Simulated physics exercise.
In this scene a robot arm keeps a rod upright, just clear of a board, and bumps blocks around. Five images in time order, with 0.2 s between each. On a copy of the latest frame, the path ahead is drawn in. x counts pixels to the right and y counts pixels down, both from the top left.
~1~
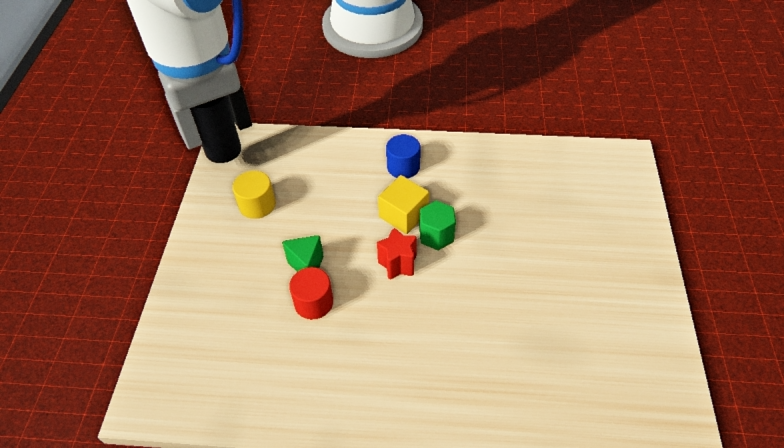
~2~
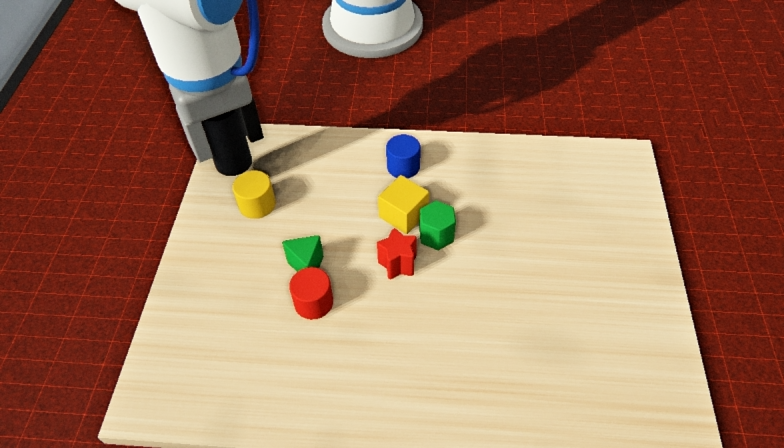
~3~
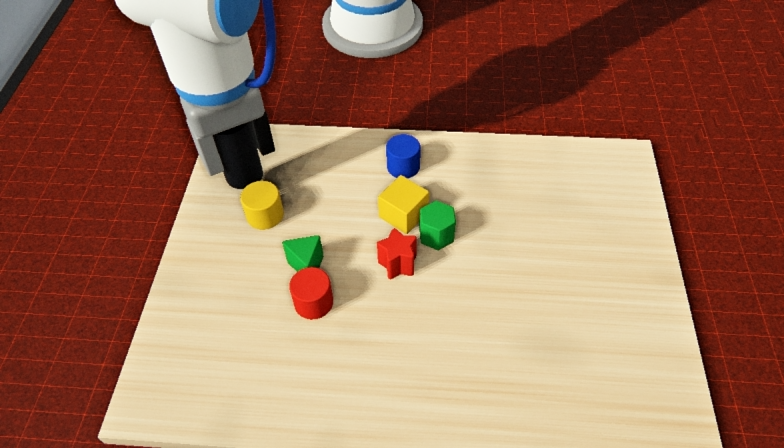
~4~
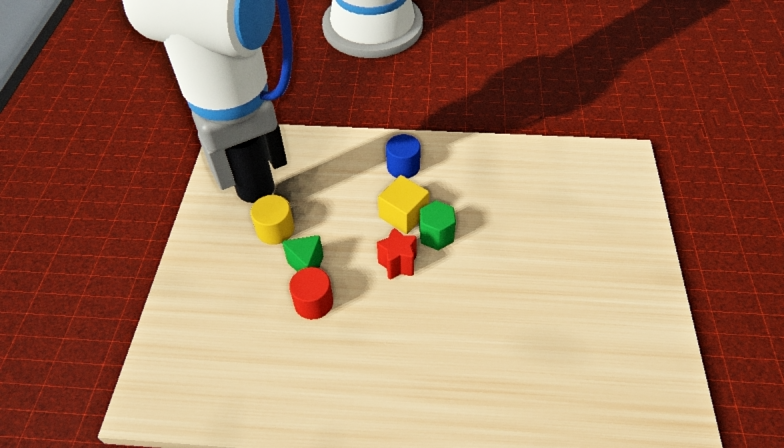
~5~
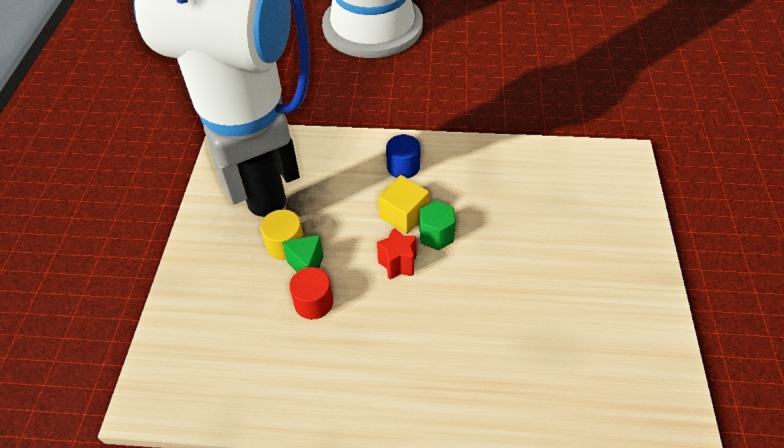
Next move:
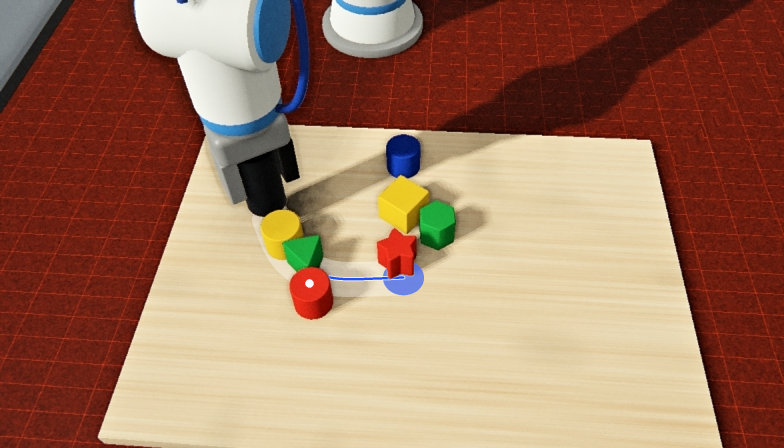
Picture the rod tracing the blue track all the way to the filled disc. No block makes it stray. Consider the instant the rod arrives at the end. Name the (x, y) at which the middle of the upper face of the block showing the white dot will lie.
So, by the moment the path ends, you'll find the top centre of the block showing the white dot at (337, 331).
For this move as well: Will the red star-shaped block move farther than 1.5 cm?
I'd say yes.
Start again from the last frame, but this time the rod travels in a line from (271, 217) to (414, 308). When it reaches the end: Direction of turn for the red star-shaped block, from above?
From above, the turn goes anticlockwise.
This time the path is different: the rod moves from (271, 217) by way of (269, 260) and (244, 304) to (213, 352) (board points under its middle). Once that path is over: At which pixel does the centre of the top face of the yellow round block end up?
So, by the moment the path ends, you'll find the top centre of the yellow round block at (288, 277).
The line goes from (271, 217) through (292, 258) and (343, 279) to (404, 277); the dot is on the red round block.
The first path, step by step. One third of the way, rod (289, 244); yellow round block (308, 267); green triangular piece (342, 274), turned 50° anticlockwise; red round block (324, 304).
Two thirds of the way, rod (342, 265); yellow round block (352, 294); green triangular piece (389, 293), turned 95° anticlockwise; red round block (337, 331).
At the end, rod (403, 263); yellow round block (358, 296); green triangular piece (395, 294), turned 95° anticlockwise; red round block (337, 331); red star-shaped block (430, 238), turned 15° anticlockwise; yellow square unmoved.
